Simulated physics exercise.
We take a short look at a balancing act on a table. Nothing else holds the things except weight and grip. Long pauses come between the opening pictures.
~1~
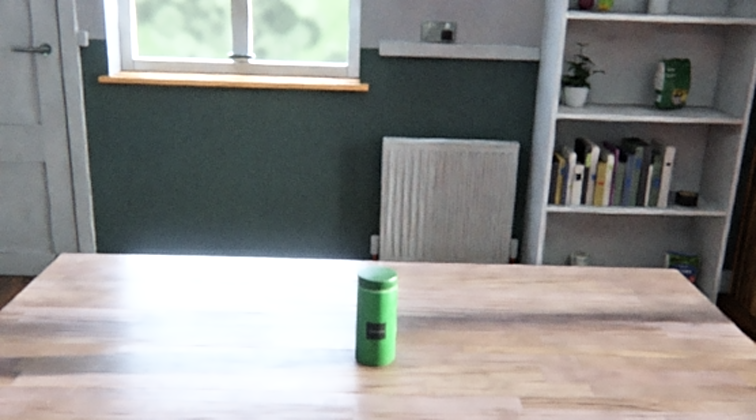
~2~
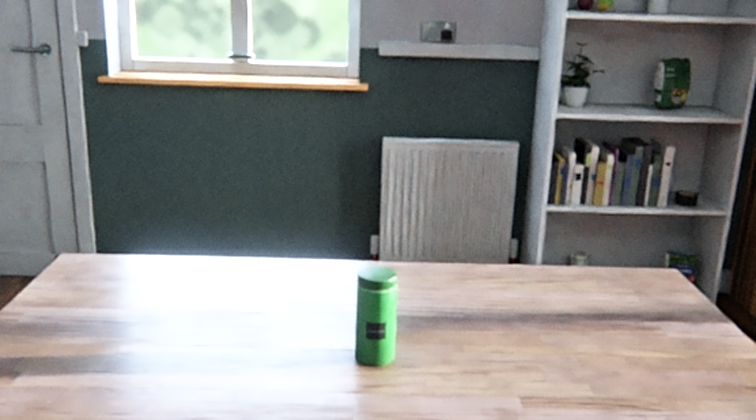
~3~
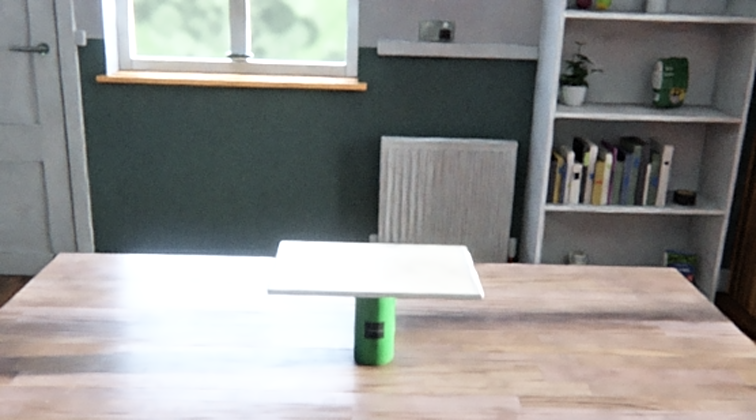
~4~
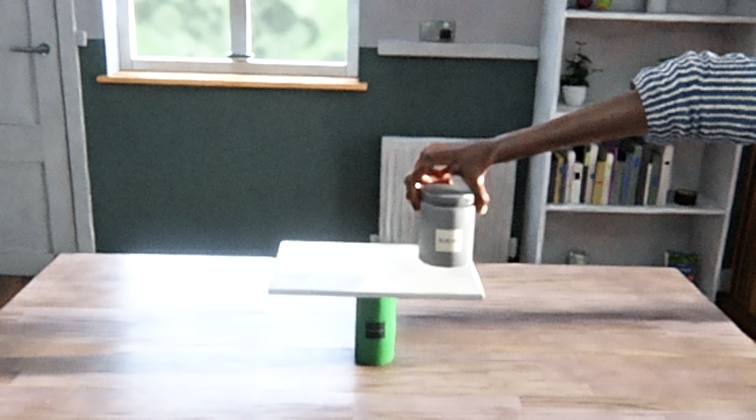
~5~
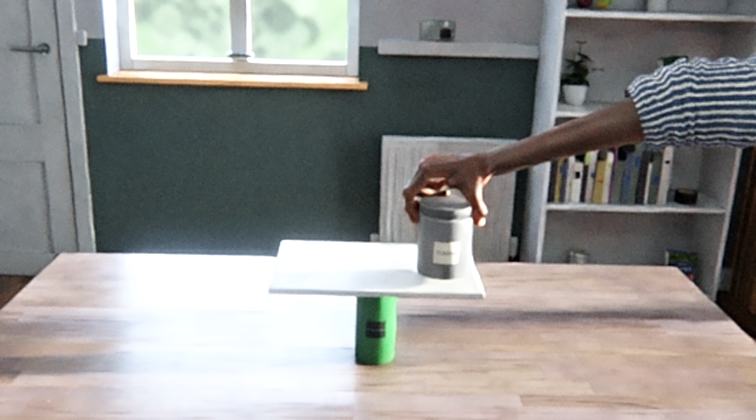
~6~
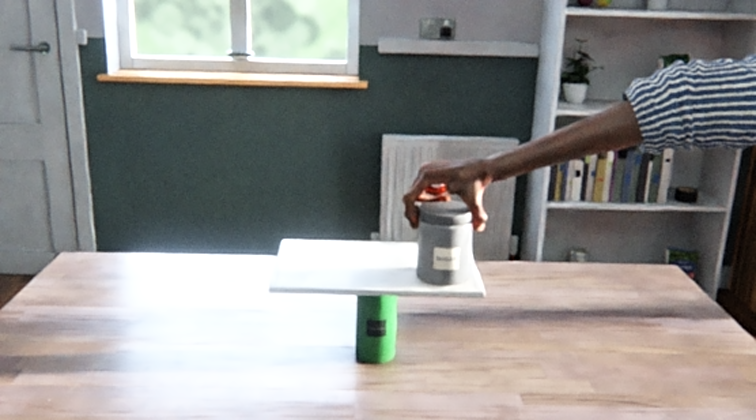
A hand lowering a grey jar onto the right side of a white board resting on a green canister on a table.
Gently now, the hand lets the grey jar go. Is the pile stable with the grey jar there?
The stack will not stay as built.
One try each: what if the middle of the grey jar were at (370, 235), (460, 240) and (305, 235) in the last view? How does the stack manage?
First time it stays put, second time it falls over, third time it falls over.
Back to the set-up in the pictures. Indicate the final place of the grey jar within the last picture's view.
The object finishes somewhere near (533, 377).
Then, 0.40 s later than the last frame, grey jar now fallen; white lid tilted by 55°.
Then, 0.50 s later than the last frame, white lid tilted by 66°.
Then, 0.90 s later than the last frame, white lid now fallen.
When it is over, fallen, white lid and grey jar; green jar as before. End places, in pixels of the last picture, grey jar near (533, 377). The stack loses its balance.
